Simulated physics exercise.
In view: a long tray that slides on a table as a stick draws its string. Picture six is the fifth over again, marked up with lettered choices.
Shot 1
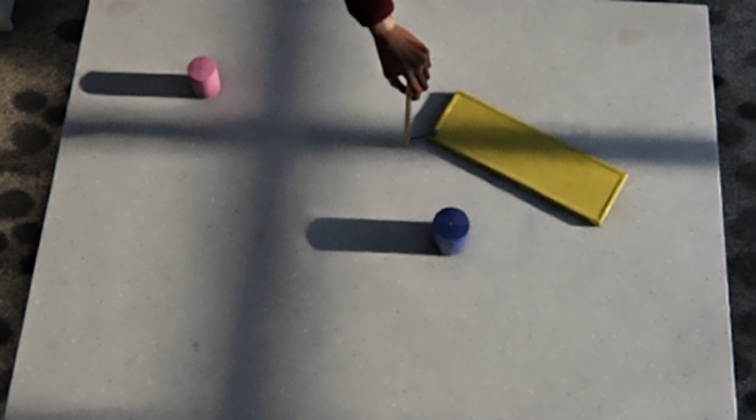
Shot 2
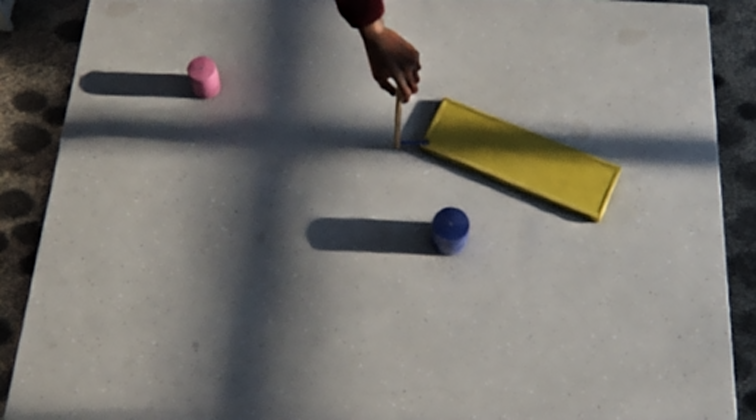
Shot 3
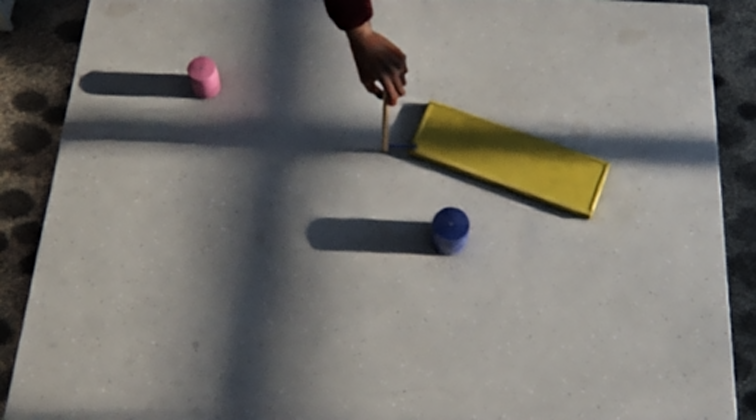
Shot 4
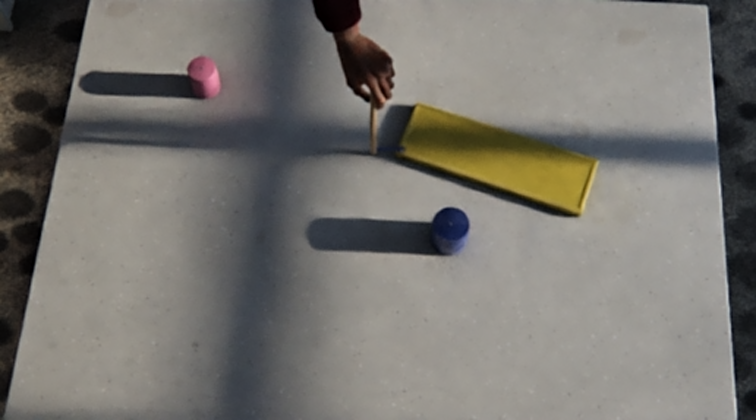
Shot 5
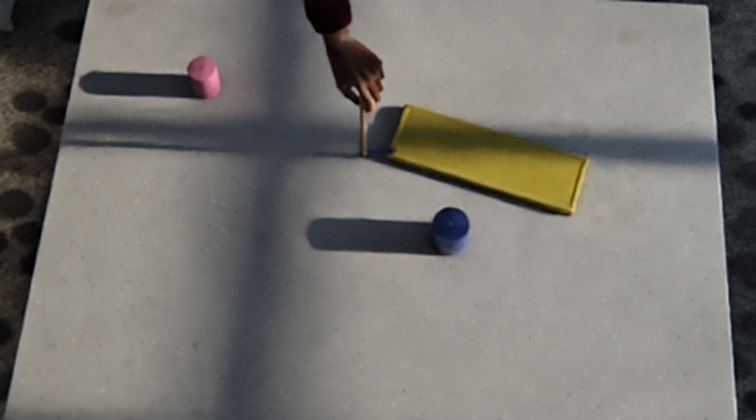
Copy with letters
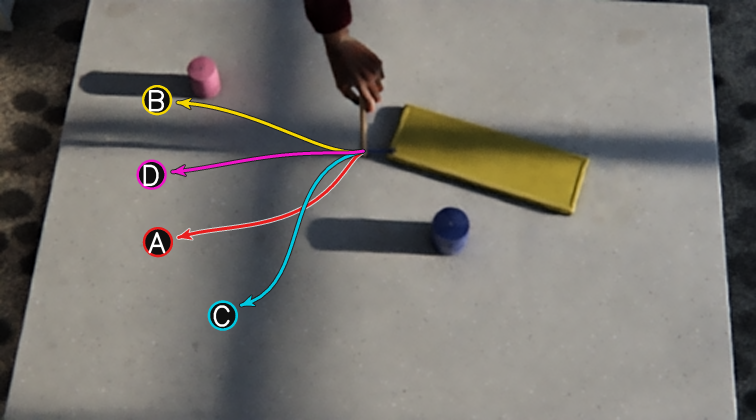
Yellow tray sliding slowly left across a pale table as a hand draws it with a stick, pink and blue tins staying still.
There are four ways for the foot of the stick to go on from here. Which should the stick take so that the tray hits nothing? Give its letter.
Choose path D.
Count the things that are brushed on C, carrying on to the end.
In all, one.
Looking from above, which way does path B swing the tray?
On that path, clockwise.
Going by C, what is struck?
The blue tin.
On the marked copy, A from (364, 151) via (281, 217) to (179, 238); B from (364, 151) via (271, 125) to (178, 103); C from (364, 151) via (298, 227) to (241, 305); D from (364, 151) via (263, 158) to (172, 172).
With D. Early on, foot of the stick (296, 155), middle of the tray (420, 156).
Further on, foot of the stick (228, 164), middle of the tray (353, 158).
At the end, foot of the stick (170, 173), middle of the tray (295, 163); nothing has been touched.
As for the rest, A meets the blue tin; B meets the pink tin; C meets the blue tin.
